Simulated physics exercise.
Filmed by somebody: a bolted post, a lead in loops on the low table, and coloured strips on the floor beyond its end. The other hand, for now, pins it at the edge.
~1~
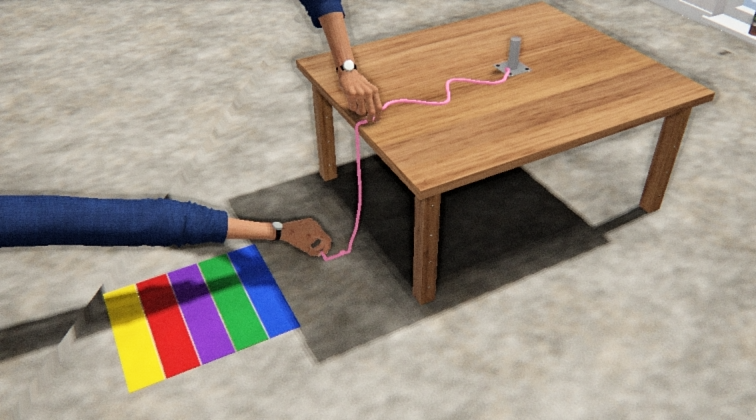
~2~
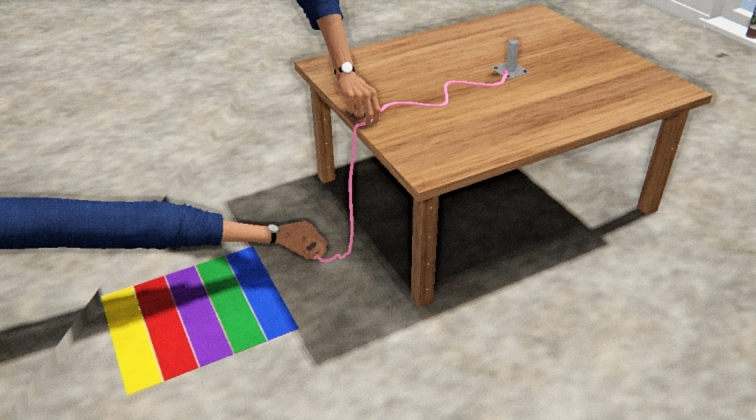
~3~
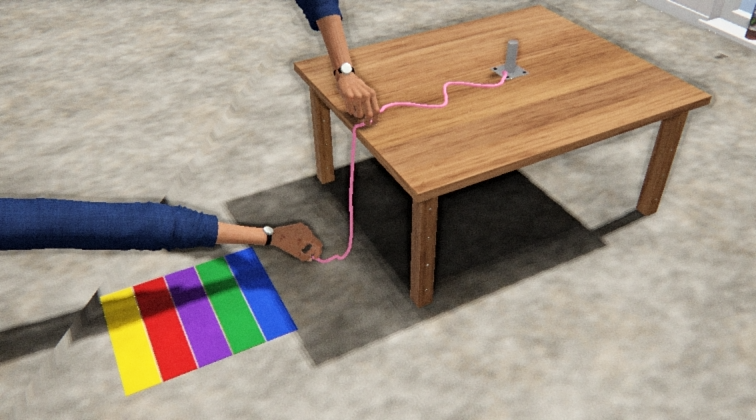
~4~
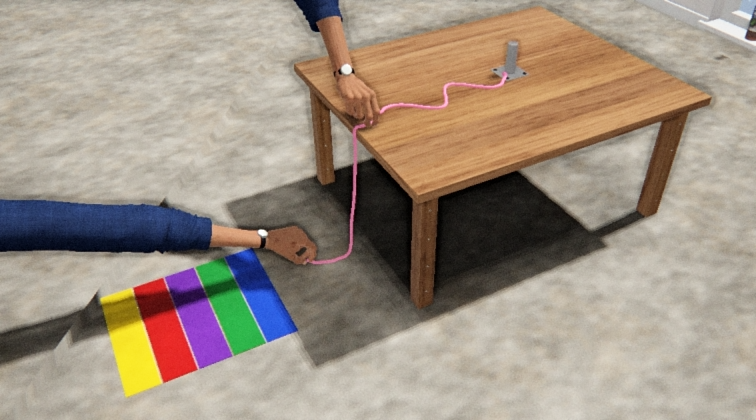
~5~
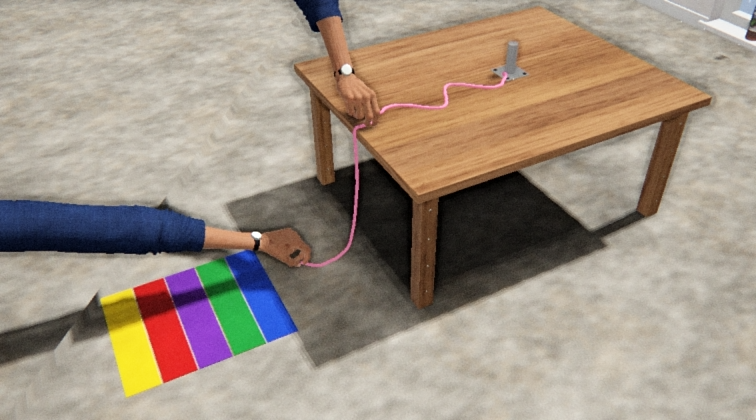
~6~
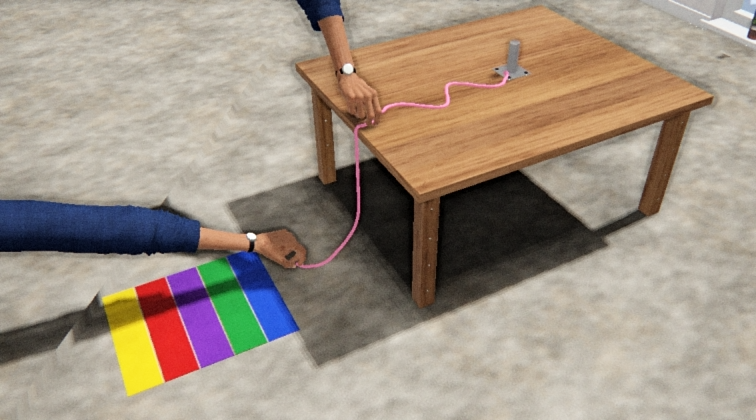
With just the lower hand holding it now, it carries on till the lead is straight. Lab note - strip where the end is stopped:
Red strip.
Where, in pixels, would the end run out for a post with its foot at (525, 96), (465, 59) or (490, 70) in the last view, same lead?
One per try, in order: (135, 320), (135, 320), (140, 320).
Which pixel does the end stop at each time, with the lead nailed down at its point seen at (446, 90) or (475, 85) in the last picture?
I'd put it around (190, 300) the first time and around (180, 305) the second.
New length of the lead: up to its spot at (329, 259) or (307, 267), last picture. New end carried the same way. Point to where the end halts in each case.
Estimated pixels: (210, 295) then (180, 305).
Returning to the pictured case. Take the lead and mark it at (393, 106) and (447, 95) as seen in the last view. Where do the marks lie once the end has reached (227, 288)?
They end up somewhere around (358, 123) and (421, 100).
Soon after, end near (227, 288); over green.
After that, end near (186, 303); over purple.
At the stop, end near (162, 311); over red. Over red.
